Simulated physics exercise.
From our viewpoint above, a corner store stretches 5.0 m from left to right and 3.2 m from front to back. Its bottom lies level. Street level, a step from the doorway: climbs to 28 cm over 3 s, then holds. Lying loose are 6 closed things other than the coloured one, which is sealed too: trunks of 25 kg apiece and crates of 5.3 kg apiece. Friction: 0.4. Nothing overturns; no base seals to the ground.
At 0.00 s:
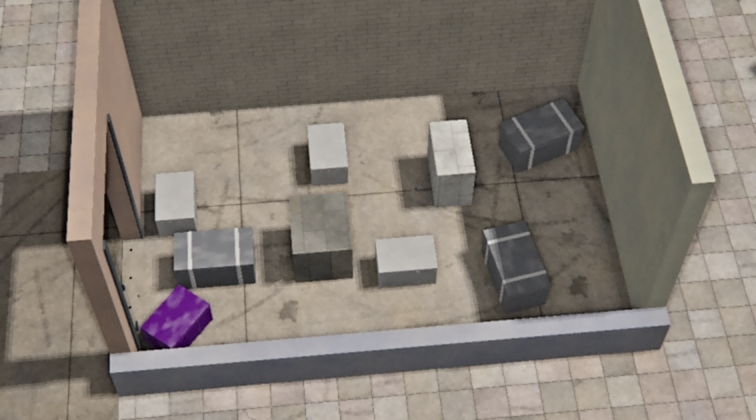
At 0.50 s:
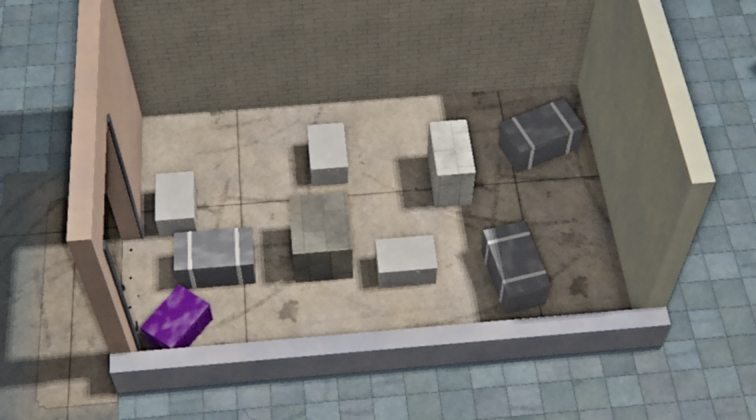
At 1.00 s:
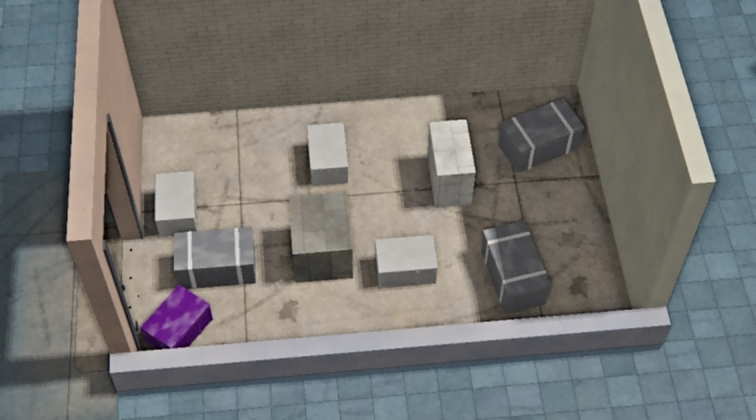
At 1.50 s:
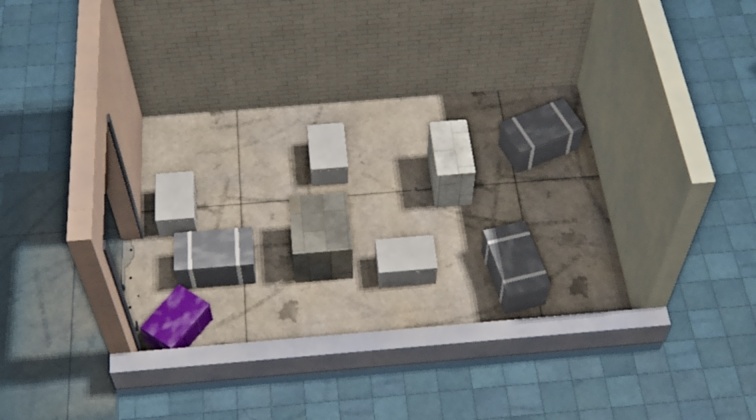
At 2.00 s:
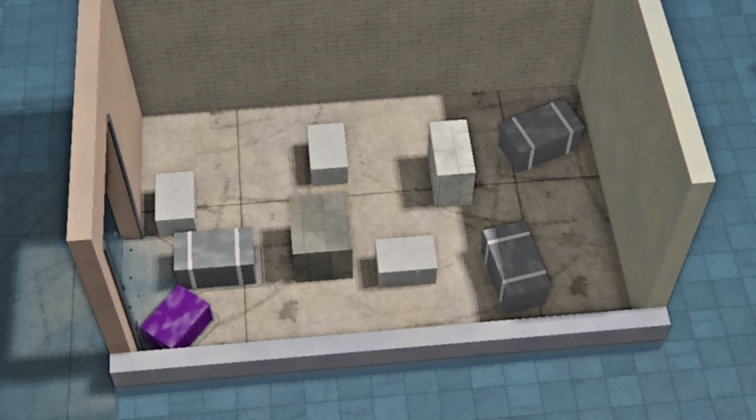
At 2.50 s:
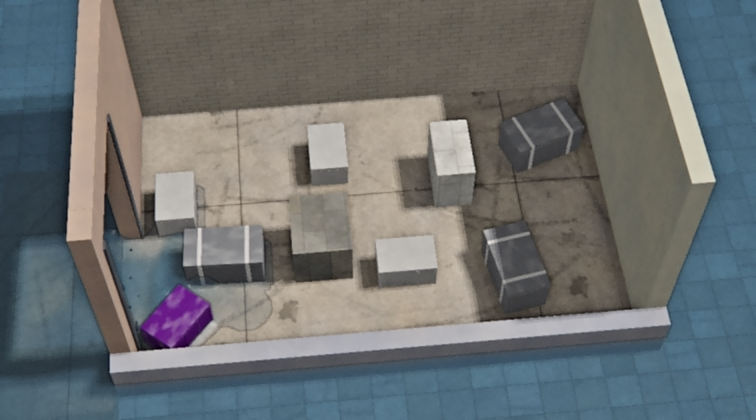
In the video, blue water covers the paving around a walled room holding gray boxes, pale blocks and a purple crate, then seeps in at the left doorway, where one strapped gray box shifts slightly right.
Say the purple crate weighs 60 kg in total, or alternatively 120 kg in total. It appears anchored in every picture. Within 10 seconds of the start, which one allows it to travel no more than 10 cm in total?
The one that works is only the second, 120 kg.
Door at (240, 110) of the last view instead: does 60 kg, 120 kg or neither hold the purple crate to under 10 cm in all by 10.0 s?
In that setup just the second mass works.
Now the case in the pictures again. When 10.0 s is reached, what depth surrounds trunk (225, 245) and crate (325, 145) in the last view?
Close to 11 and 15 centimetres.
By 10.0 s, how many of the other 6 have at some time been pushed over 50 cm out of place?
Total: 5.
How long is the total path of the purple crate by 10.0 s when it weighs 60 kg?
Some 60 centimetres of travel in total.
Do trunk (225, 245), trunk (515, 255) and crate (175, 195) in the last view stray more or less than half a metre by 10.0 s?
The three come out further, not as far, further, in that order.
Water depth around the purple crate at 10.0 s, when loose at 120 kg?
16 cm, roughly.
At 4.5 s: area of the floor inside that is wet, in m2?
Wet: Near 9.0 m2.
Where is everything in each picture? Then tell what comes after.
The first picture shows the purple crate at (175, 316) rests on the ground; 0.0 m2 under water; 0 of 7 have shifted.
The second picture shows the purple crate at (175, 316), on the bottom; 0.0 m2 under water; 0 of 7 have shifted.
The third picture shows the purple crate at (175, 316) rests on the ground; 0.0 m2 under water; 0 of 7 have shifted.
The fourth picture shows the purple crate at (175, 316), on the bottom; water covers 0.0 m2; 0 of 7 have shifted.
The fifth picture shows the purple crate at (175, 316), on the bottom; water covers 0.4 m2; 0 of 7 have shifted.
The sixth picture shows the purple crate at (175, 316) rests on the ground; 1.0 m2 under water; 1 of 7 have shifted.
After 3.5 s the purple crate would be 11 cm from its start with 60 kg and 0 cm from its start with 120 kg; 10 cm of water round it then.
After 4.5 s the purple crate would be 44 cm from its start with 60 kg and 0 cm from its start with 120 kg; 11 cm of water round it then.
After 7.0 s the purple crate would be 57 cm from its start with 60 kg and 0 cm from its start with 120 kg; 13 cm of water round it then.
After 10.0 s the purple crate would be 57 cm from its start with 60 kg and 0 cm from its start with 120 kg; 16 cm of water round it then.
